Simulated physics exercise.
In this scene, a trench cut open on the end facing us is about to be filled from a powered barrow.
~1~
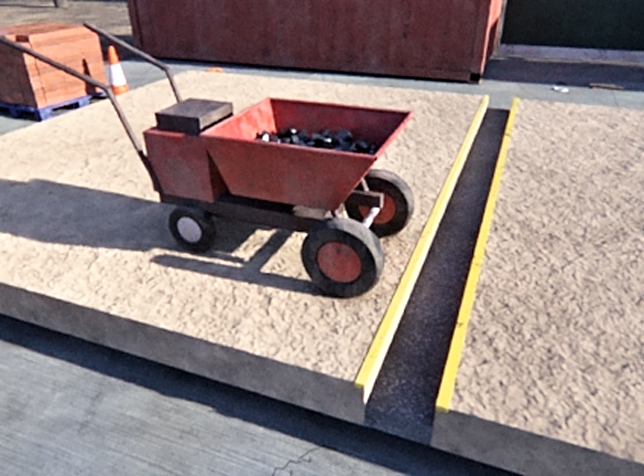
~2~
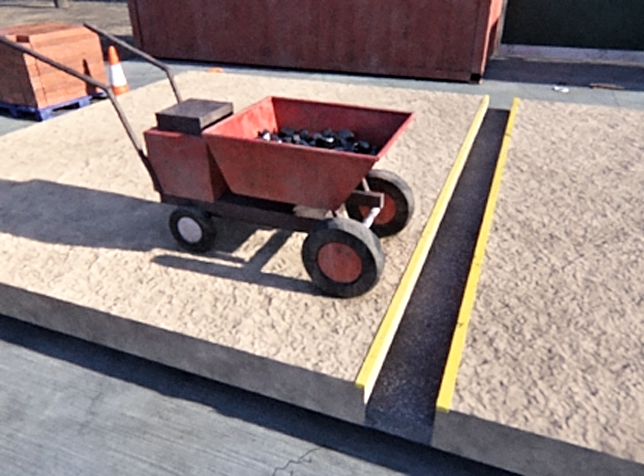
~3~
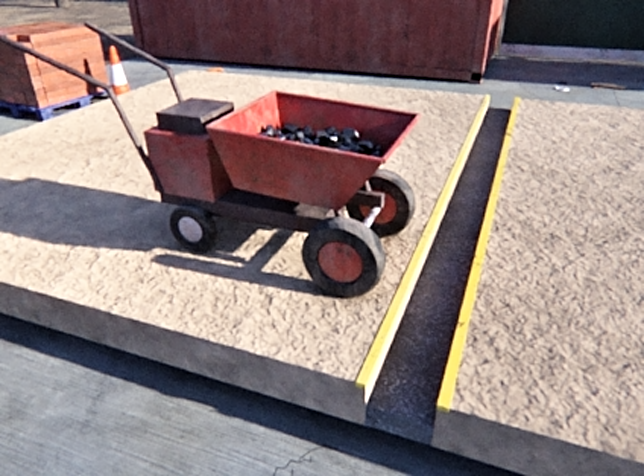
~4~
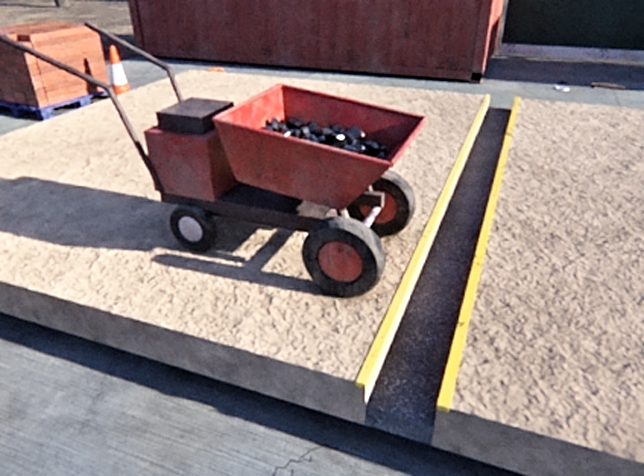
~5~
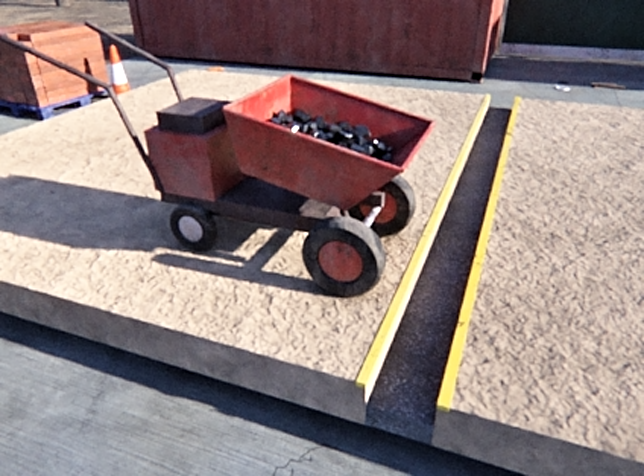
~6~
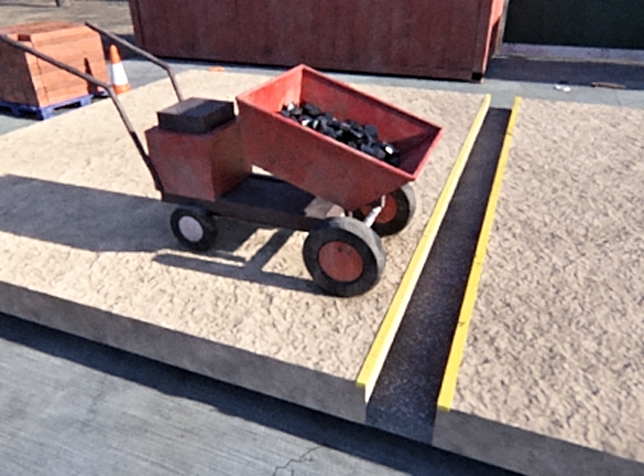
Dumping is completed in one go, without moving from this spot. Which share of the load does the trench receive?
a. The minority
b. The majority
The minority.
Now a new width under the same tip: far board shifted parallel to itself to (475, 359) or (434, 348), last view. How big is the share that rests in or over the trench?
The first try gives 50 percent, then the second gives 0 percent.
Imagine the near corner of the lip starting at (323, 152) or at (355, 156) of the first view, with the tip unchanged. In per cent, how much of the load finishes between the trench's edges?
The first stopping place yields 80 % and the other yields 50 %.
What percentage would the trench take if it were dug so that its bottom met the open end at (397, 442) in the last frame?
I'd put it at about 0 in a hundred.
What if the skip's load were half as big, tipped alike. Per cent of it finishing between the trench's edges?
Close to 10 in a hundred.
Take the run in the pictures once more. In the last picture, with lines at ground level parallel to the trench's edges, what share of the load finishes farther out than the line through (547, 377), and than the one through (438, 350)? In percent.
Around 20 percent for the first and 80 percent for the second.
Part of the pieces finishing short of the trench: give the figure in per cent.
It comes to close to 0 %.
Just after the last frame, skip tipped steeply; every one in the skip.
A moment on, skip tipped right over; the larger part in the skip; roughly a quarter beyond it; just a few falling.
Further on, skip tipped right over; roughly a quarter in the skip; just a few in or heaped over the trench; the larger part beyond it.
When it is over, skip tipped right over; roughly a quarter in the skip; about a tenth in or heaped over the trench; the larger part beyond it.
